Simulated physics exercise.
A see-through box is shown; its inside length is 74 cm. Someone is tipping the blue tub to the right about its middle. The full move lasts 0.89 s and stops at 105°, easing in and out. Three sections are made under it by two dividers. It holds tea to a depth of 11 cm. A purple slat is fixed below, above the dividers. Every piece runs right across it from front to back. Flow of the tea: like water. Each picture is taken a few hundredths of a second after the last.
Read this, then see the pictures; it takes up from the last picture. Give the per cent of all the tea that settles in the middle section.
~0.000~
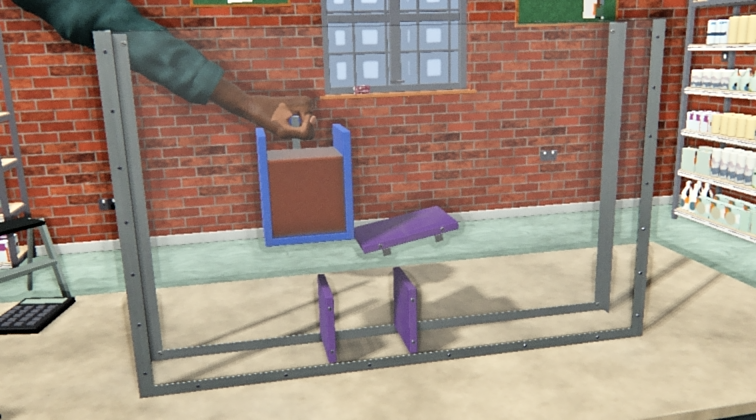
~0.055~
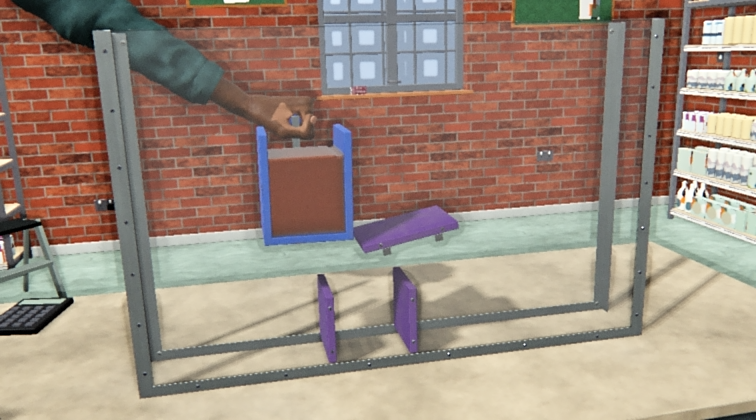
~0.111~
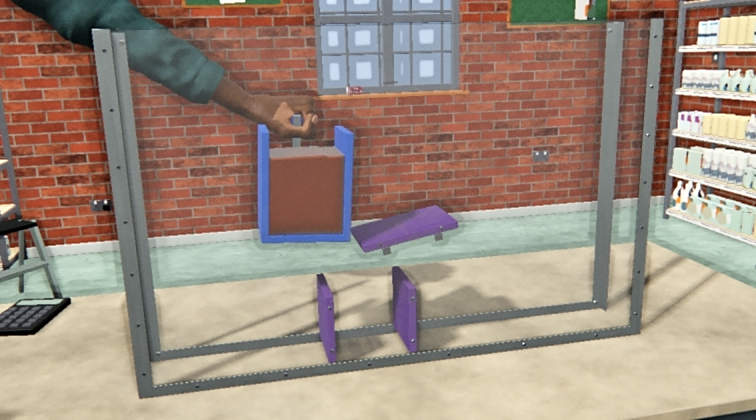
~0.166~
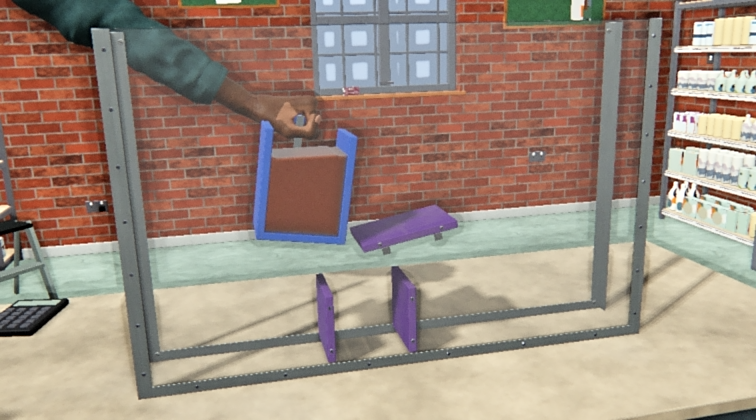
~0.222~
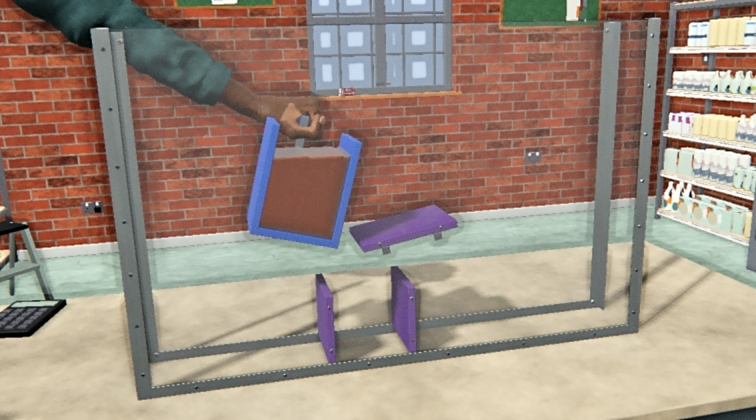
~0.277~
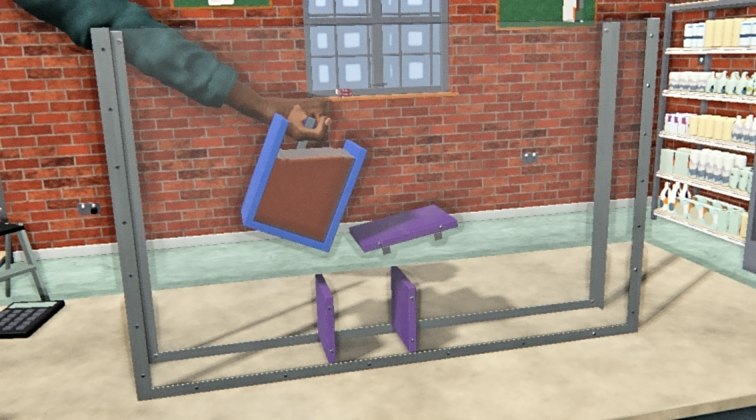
Close to 15 per cent.
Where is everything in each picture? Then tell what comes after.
The first picture shows turned 0° so far; the right rim is at (347, 134); the highest tea is at (314, 160); divider tops at (330, 299) and (413, 290).
The second picture shows turned 1° so far; the right rim is at (348, 134); the highest tea is at (276, 162).
The third picture shows turned 4° so far; the right rim is at (350, 136); the highest tea is at (310, 159).
The fourth picture shows turned 9° so far; the right rim is at (354, 139); the highest tea is at (292, 160).
The fifth picture shows turned 15° so far; the right rim is at (358, 144); the highest tea is at (276, 161).
The sixth picture shows turned 23° so far; the right rim is at (364, 151); the highest tea is at (280, 162).
By 0.49 s the sections hold 0, 0 and 0 per cent, with 100 still above them.
By 0.75 s the sections hold 4, 0 and 0 per cent, with 96 still above them.
By 1.10 s the sections hold 17, 6 and 38 per cent, with 38 still above them.
At rest it is 20 per cent left, 17 middle, 62 right.
